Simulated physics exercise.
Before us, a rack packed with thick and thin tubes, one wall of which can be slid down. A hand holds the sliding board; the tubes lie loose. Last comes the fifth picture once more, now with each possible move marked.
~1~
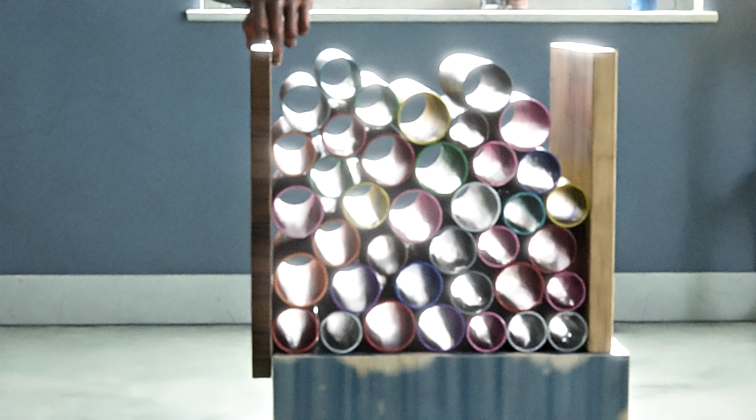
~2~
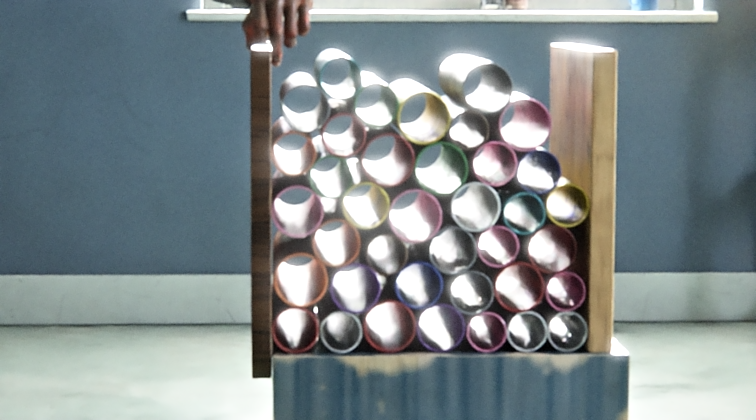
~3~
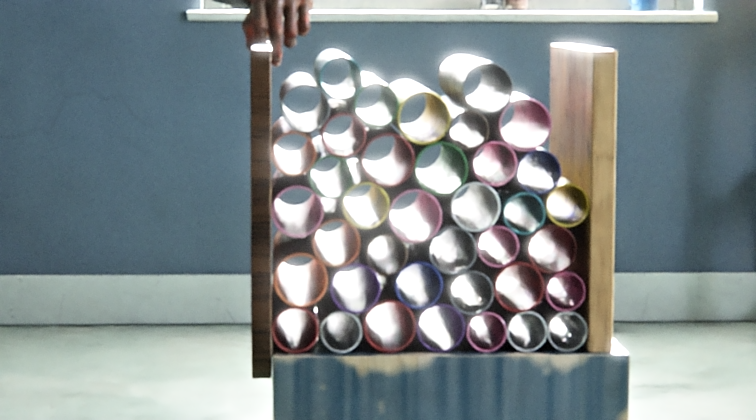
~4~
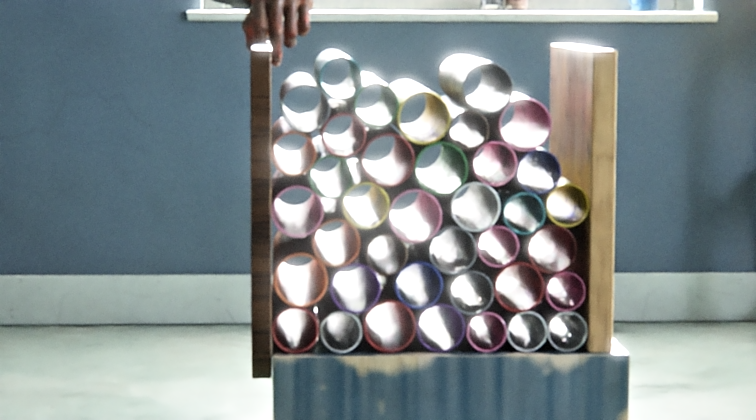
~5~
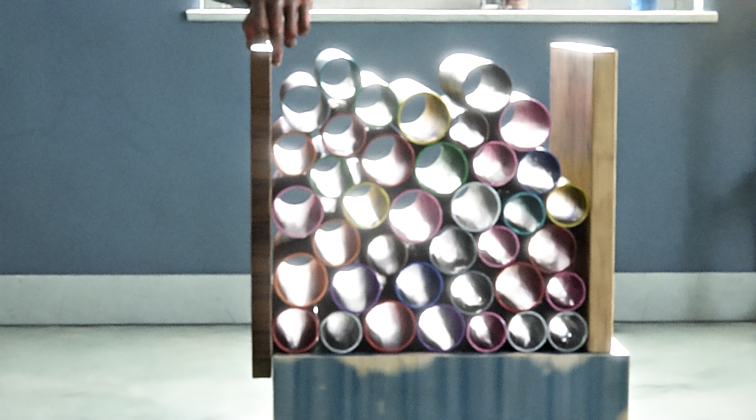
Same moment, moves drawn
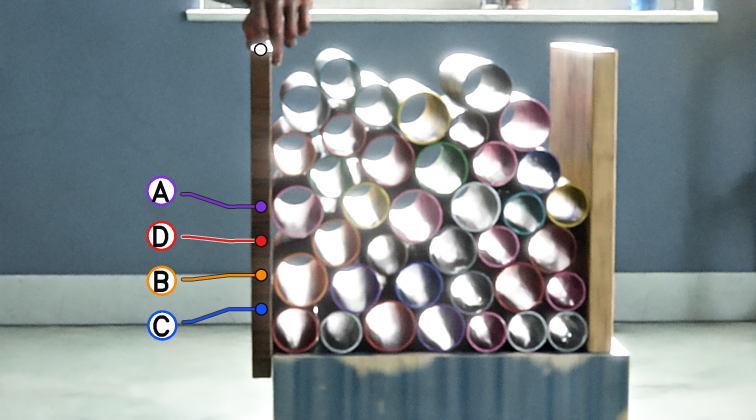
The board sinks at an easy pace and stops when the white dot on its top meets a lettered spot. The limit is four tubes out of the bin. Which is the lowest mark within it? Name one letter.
It can be let down to D.
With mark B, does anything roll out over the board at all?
Yes.
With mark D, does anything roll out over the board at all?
At D: Yes.
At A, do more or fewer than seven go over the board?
At A, fewer than seven.
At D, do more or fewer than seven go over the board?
Fewer than seven.
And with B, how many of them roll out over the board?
At B the number is seven.
On the marked copy, A at (261, 207); B at (261, 275); C at (262, 309); D at (261, 241); the white dot at (261, 50).
With D. Early on, top of the board (271, 133).
Further on, top of the board (271, 229).
At the end, top of the board (271, 240), three out over the board.
As for the rest, A one out over the board; B more than four out over the board; C more than four out over the board.
